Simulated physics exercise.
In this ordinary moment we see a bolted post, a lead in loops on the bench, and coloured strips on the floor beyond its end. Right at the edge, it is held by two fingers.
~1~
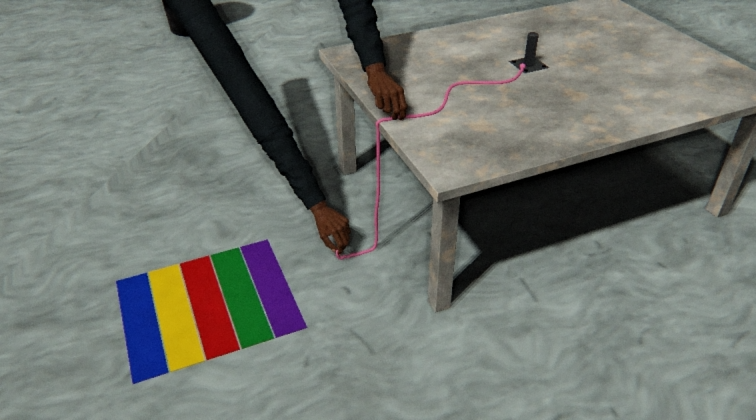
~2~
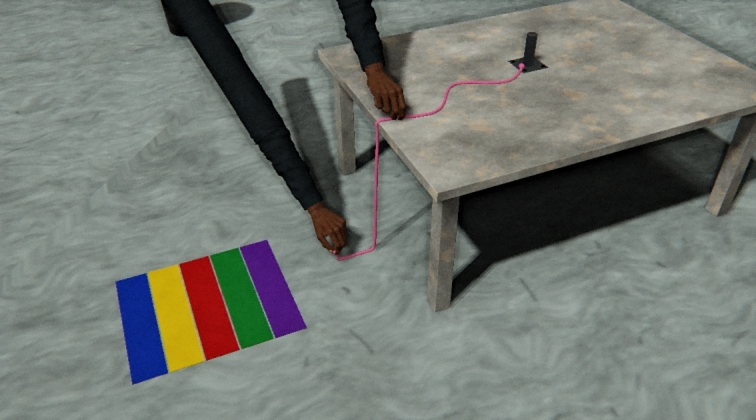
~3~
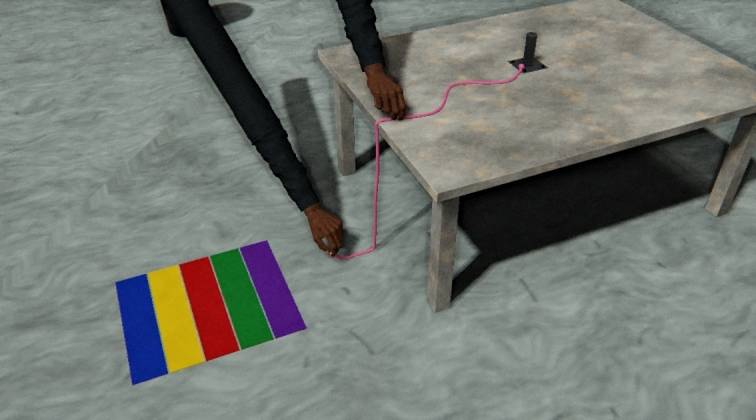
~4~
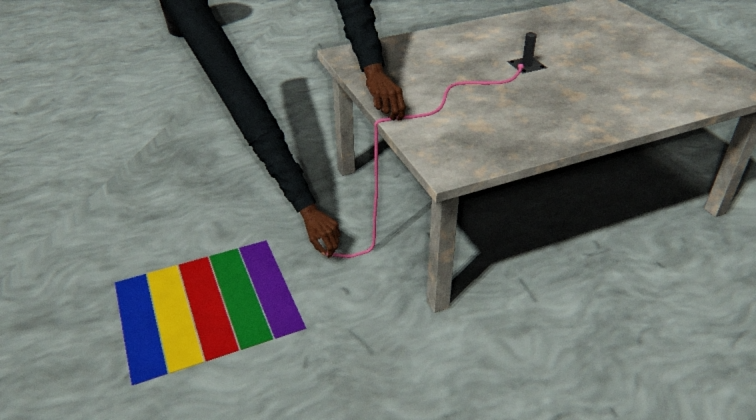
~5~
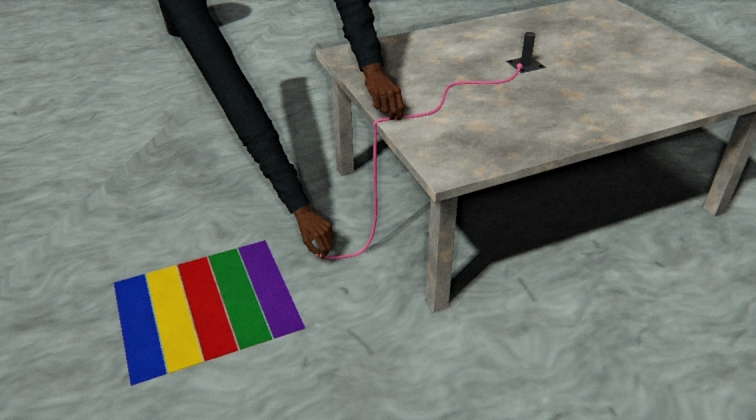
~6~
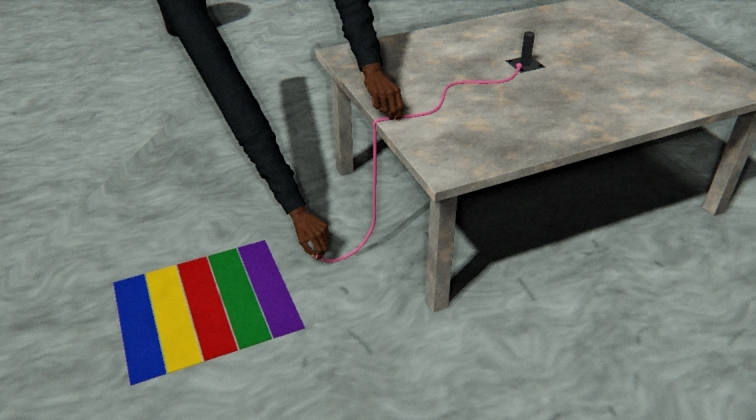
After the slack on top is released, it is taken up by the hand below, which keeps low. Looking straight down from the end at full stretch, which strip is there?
The red strip is there.
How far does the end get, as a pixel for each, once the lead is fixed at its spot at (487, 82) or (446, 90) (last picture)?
The spots come out as (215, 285) and (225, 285), in that order.
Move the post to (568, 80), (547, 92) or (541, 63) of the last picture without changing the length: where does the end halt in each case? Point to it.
About (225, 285), then (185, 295), then (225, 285).
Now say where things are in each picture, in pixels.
The first frame shows end (337, 251); purple (284, 315); green (251, 325); red (218, 336); yellow (183, 346); blue (147, 358).
The second frame shows end (335, 252); lead through (515, 77) (454, 85) (430, 114) (377, 136) (376, 191) (375, 243).
The third frame shows end (331, 253).
The fourth frame shows end (327, 254); lead through (514, 78) (453, 85) (429, 114) (376, 136) (377, 191) (374, 243).
The fifth frame shows end (321, 256).
The sixth frame shows end (317, 256); lead through (513, 77) (451, 85) (428, 114) (375, 136) (375, 191) (363, 243).
Soon after, end near (260, 273); over purple.
Then, end near (225, 283); over green.
At full stretch, end near (205, 290); over red. The end stops over the red strip.
